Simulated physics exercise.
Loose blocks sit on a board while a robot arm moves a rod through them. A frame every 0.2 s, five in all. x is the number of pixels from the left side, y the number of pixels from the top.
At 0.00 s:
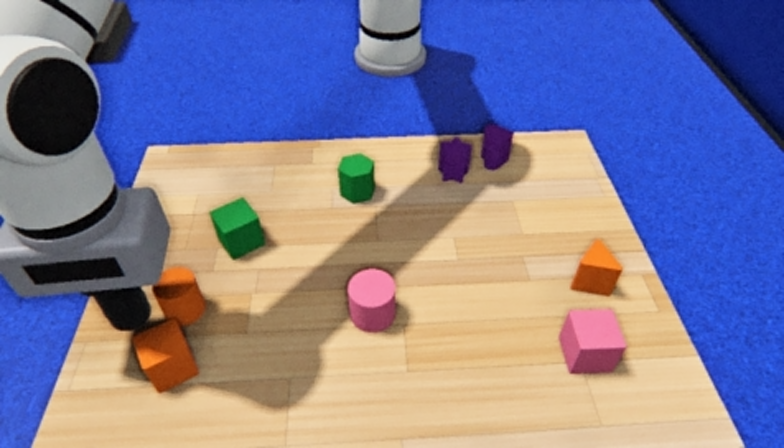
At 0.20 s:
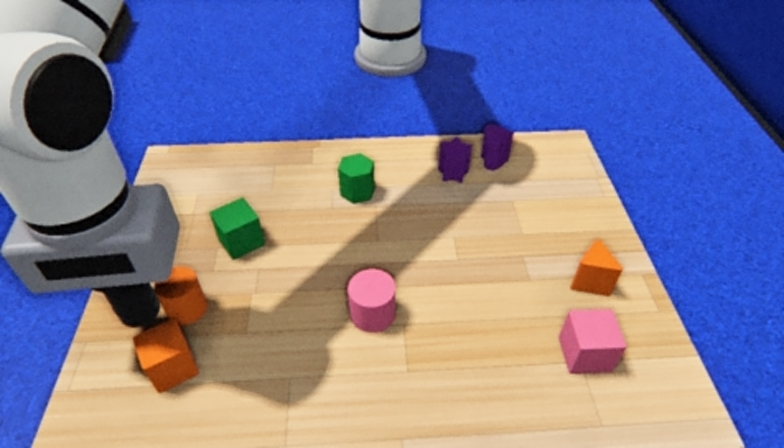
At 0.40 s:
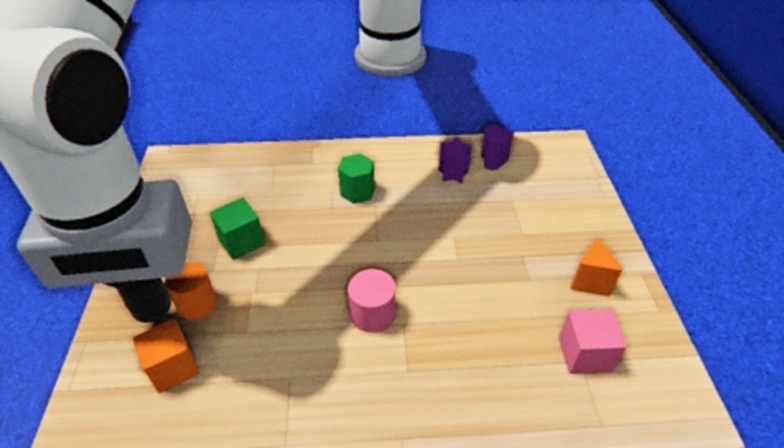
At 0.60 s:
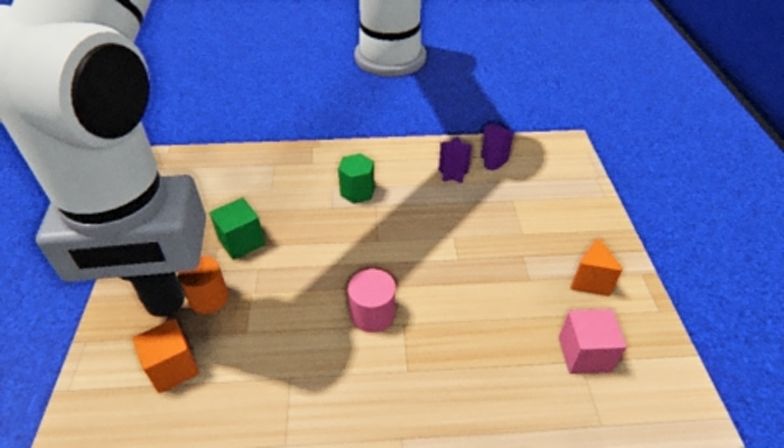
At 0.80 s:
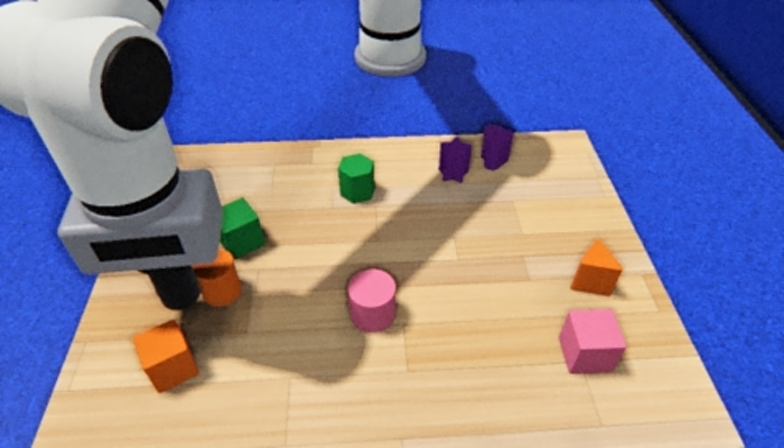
On a wooden board over a blue surface, a robot arm moved its black rod to the right, nudging an orange round block a short way toward the green cube while the other blocks stayed put.
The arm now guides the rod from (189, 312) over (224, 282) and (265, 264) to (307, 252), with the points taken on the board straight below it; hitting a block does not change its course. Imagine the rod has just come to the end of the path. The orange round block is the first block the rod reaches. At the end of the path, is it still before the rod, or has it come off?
The rod still has it in front.
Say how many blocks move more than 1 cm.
That push would leave one block displaced by more than about 1 cm.
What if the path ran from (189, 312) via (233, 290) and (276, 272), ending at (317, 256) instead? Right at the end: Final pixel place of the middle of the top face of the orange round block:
The middle of its upper face will lie at (300, 206).
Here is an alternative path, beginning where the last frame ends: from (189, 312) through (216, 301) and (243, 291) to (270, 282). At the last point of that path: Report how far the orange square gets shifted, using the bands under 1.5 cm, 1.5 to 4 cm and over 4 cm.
The orange square ends up very close, under 1.5 cm away.
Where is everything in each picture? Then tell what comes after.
The first picture shows lower end of the rod (132, 316), tops of blocks, orange round block (173, 283), green square (234, 214).
The second picture shows rod (141, 312), blocks as before.
The third picture shows rod (152, 308), orange round block (186, 277).
The fourth picture shows rod (166, 302), orange round block (198, 271).
The fifth picture shows rod (182, 296), orange round block (212, 264), green square (234, 214).
On the path given first. One third of the way, rod (219, 266); orange round block (251, 239).
Two thirds of the way, rod (262, 247); orange round block (292, 221).
At the end, rod (304, 235); orange round block (329, 206); green square not moved.
